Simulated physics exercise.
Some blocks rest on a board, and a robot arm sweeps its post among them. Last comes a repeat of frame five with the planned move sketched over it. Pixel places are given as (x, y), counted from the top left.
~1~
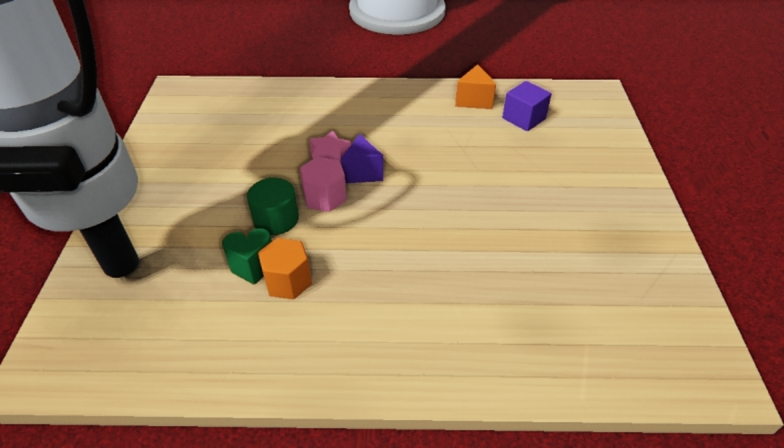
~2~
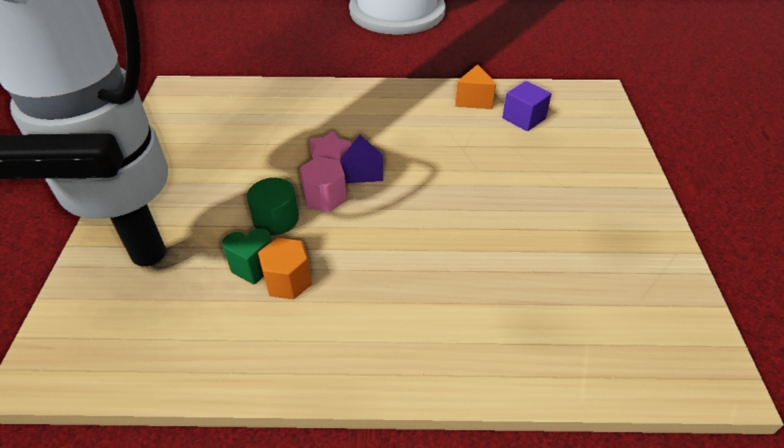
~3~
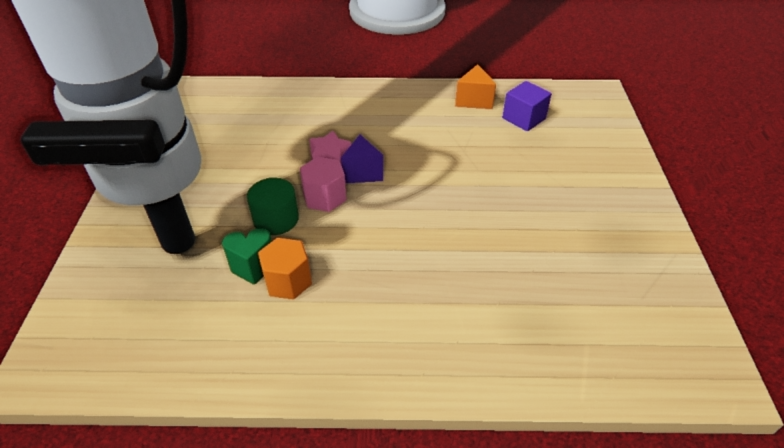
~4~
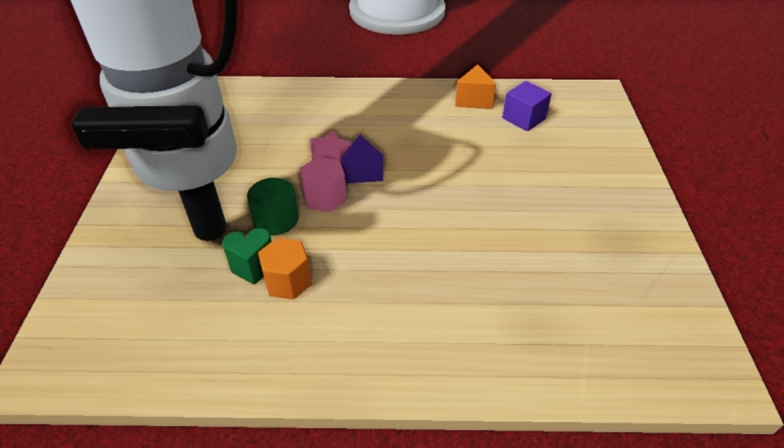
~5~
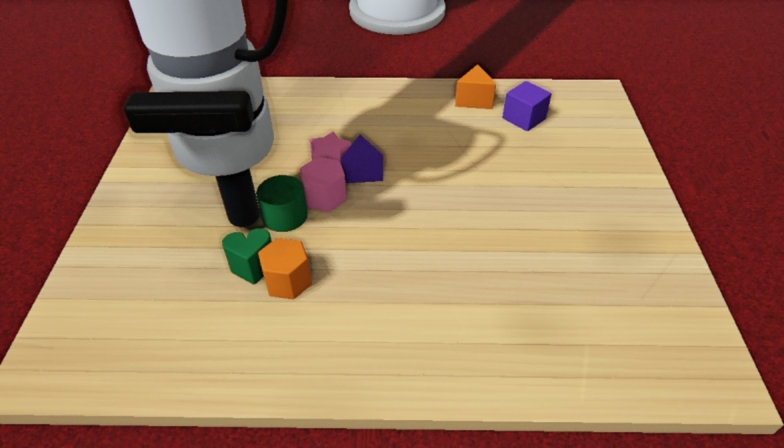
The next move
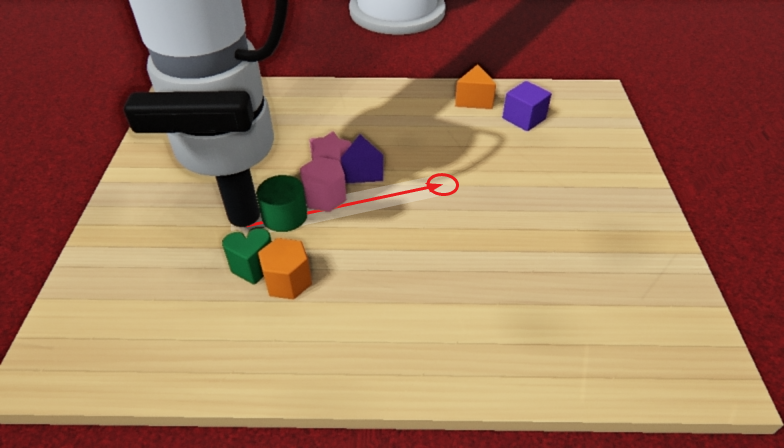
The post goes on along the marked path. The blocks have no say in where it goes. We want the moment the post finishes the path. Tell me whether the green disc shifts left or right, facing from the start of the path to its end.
It moves right.
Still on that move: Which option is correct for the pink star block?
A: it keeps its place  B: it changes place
That would be A.
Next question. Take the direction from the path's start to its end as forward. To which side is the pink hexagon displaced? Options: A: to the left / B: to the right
Answer: A.
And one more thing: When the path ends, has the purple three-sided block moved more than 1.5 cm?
Yes, that is what happens.
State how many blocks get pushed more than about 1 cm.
I'm going with three or more.
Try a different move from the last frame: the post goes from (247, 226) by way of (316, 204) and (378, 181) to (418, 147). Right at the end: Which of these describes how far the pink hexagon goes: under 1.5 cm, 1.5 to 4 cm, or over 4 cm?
The shift is above 4 cm.
Drawn move, straight from (247, 226) to (443, 184).
The first path, step by step. One third of the way, post at (315, 203); green disc at (351, 189); pink hexagon at (366, 161), turned 65° anticlockwise; purple three-sided block at (369, 140), turned 15° clockwise.
Two thirds of the way, post at (381, 189); green disc at (400, 194); pink hexagon at (392, 149), turned 110° anticlockwise; purple three-sided block at (371, 133), turned 25° anticlockwise.
At the end, post at (444, 176); green disc at (402, 194); pink hexagon at (406, 142), turned 150° anticlockwise; pink star block still; purple three-sided block at (372, 132), turned 35° anticlockwise.
